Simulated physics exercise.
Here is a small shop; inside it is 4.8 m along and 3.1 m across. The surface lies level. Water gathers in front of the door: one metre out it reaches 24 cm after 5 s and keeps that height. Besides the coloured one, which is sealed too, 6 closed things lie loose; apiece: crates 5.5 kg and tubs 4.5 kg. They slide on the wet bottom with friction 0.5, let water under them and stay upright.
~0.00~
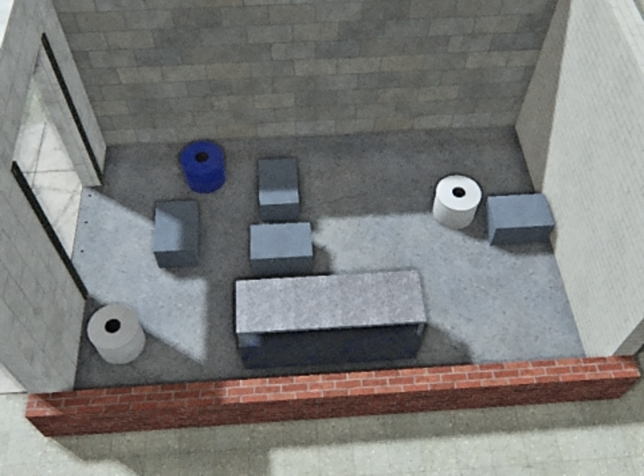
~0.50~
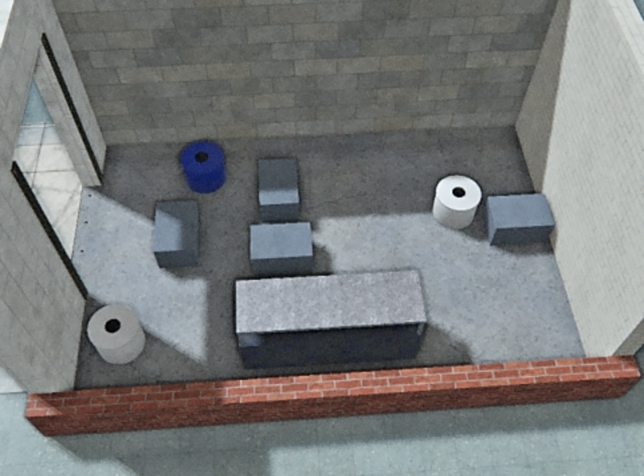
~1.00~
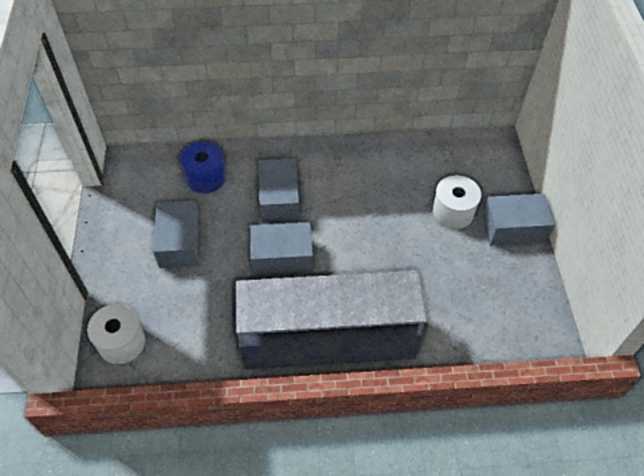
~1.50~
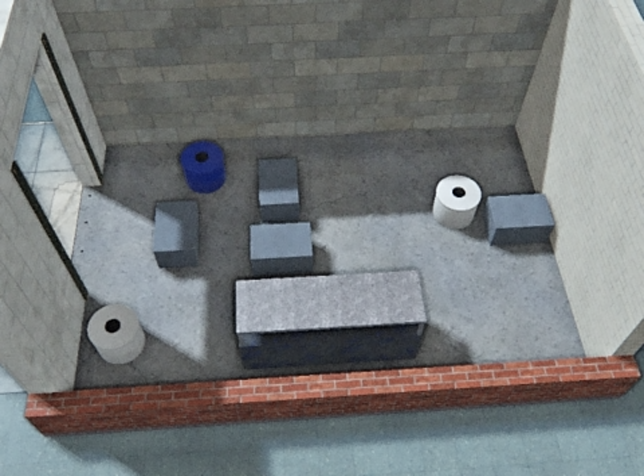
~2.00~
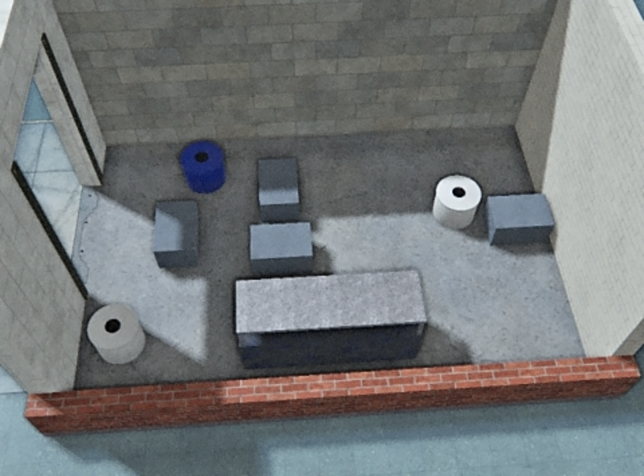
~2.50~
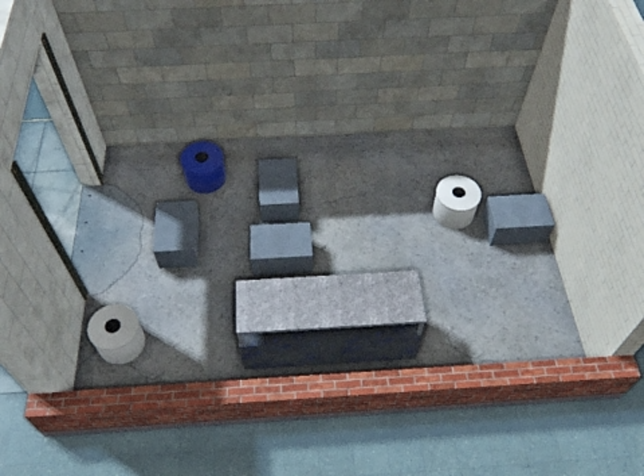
At first, pale ground lies bare outside a small shop holding a blue tub, two white tubs, four grey crates and a long counter. Then bluish water covers the ground outside, and a thin sheet creeps in through the doorway on the left, while the tubs and crates stay still.
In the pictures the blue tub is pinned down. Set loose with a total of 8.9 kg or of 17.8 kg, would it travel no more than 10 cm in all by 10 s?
Verdict: Neither weight holds it.
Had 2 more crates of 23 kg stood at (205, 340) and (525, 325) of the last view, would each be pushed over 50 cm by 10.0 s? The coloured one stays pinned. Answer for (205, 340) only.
It is short of it.
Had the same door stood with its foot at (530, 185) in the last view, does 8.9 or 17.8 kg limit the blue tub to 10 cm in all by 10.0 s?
In that case neither load is enough.
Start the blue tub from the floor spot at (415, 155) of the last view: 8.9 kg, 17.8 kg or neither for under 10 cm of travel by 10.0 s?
Neither is enough.
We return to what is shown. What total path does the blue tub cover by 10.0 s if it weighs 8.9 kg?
Some 350 cm in all.
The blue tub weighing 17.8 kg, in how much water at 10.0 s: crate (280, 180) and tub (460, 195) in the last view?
Roughly 13 and 13 cm.
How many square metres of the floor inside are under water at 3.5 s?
Roughly 2.0 m2.
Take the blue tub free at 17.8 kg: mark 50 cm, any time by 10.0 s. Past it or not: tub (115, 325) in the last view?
Answer: Under.
After 3.5 s the blue tub would be 0 cm from its start with 8.9 kg and 0 cm from its start with 17.8 kg; 2 cm of water round it then.
After 4.5 s the blue tub would be 17 cm from its start with 8.9 kg and 0 cm from its start with 17.8 kg; 5 cm of water round it then.
After 7.0 s the blue tub would be 239 cm from its start with 8.9 kg and 51 cm from its start with 17.8 kg; 8 cm of water round it then.
After 10.0 s the blue tub would be 233 cm from its start with 8.9 kg and 176 cm from its start with 17.8 kg; 13 cm of water round it then.
